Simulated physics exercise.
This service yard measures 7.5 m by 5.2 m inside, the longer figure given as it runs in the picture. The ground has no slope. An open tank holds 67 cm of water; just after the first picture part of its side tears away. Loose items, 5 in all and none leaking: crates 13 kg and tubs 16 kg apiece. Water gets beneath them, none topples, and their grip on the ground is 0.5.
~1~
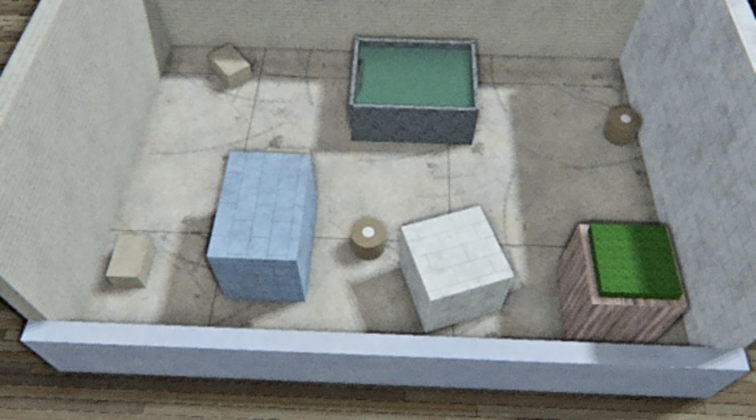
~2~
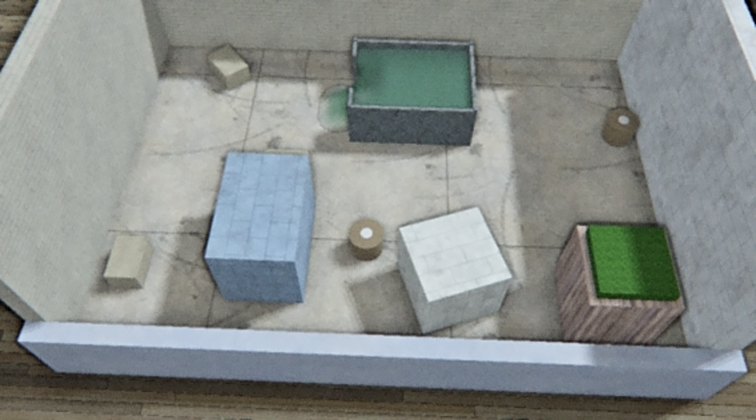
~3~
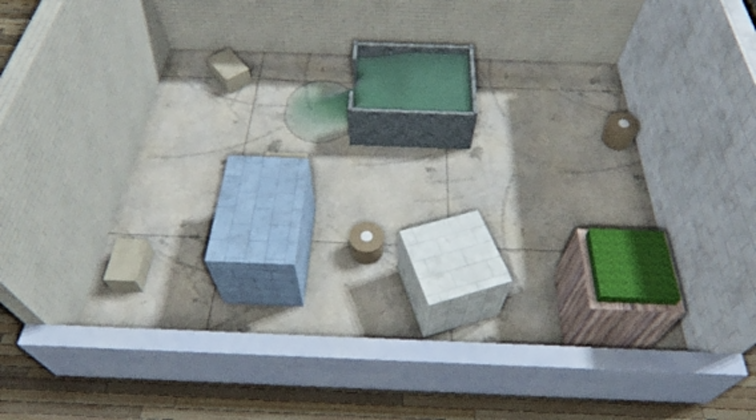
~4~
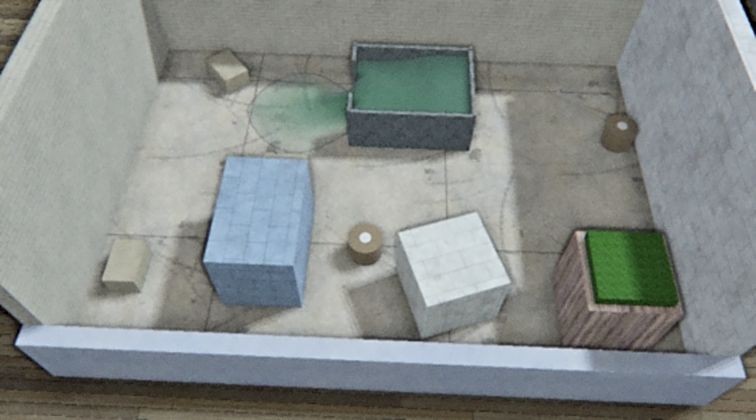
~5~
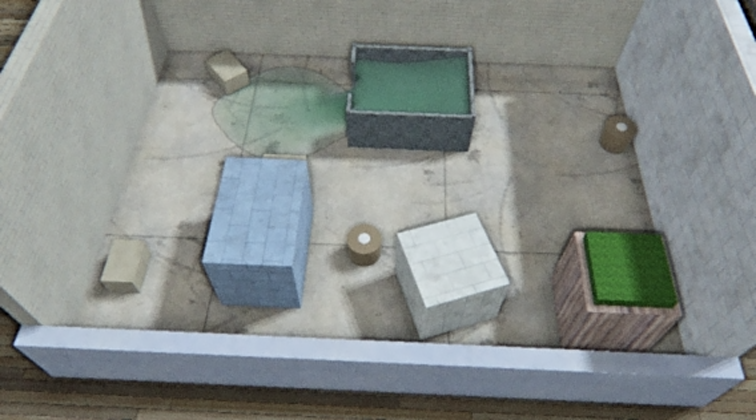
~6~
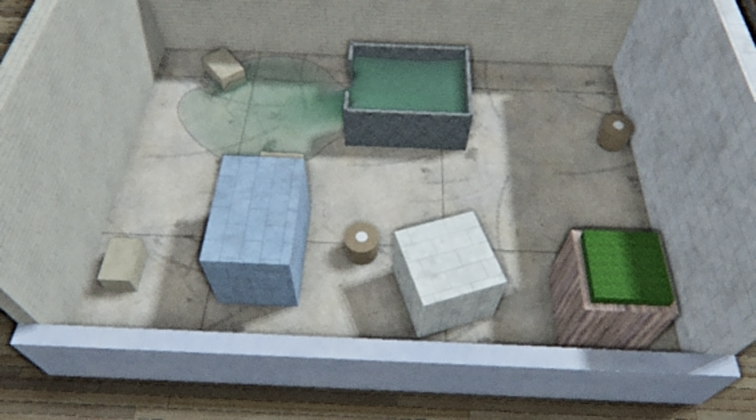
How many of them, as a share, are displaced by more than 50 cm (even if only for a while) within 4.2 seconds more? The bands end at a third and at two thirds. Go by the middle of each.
That comes to between one and two thirds.
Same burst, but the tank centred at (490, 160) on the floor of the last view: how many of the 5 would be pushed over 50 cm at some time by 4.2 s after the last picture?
In that case 3 of them.
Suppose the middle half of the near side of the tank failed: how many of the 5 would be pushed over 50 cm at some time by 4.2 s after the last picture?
Then 1.
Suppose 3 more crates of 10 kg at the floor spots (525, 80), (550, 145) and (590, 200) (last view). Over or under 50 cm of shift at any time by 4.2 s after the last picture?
In that order: Under, short of it, short of it.
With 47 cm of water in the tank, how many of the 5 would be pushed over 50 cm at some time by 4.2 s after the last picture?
Then 1.
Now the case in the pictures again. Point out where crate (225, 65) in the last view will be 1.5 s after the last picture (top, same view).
Around (166, 50).
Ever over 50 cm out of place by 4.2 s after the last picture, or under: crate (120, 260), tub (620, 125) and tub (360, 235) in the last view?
In that order: Past it, less, short of it.
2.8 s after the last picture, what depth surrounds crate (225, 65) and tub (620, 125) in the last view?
About 15 and 0 cm.
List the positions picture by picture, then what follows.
A crate at (229, 60), on the bottom; a crate at (128, 255), on the bottom; 2.2 m2 under water; 0 of 5 have shifted, in the first picture.
A crate at (227, 60), on the bottom; a crate at (126, 256) rests on the ground; water covers 2.6 m2; 0 of 5 have shifted, in the second picture.
A crate at (228, 64), on the bottom; a crate at (126, 259) rests on the ground; 3.2 m2 under water; 0 of 5 have shifted, in the third picture.
A crate at (227, 65), on the bottom; a crate at (124, 260) rests on the ground; water covers 4.1 m2; 0 of 5 have shifted, in the fourth picture.
A crate at (226, 65) rests on the ground; a crate at (123, 260), on the bottom; 5.2 m2 under water; 0 of 5 have shifted, in the fifth picture.
A crate at (223, 63), on the bottom; a crate at (120, 259) rests on the ground; 6.6 m2 under water; 0 of 5 have shifted, in the sixth picture.
Then, 0.4 s after the last picture 0 of 5 are over 50 cm from their spots; 0 afloat.
Then, 1.5 s after the last picture 1 of 5 are over 50 cm from their spots; 1 afloat.
Then, 2.8 s after the last picture 2 of 5 are over 50 cm from their spots; 1 afloat.
Then, 4.2 s after the last picture 2 of 5 are over 50 cm from their spots, and 2 have been at some point; 1 afloat.
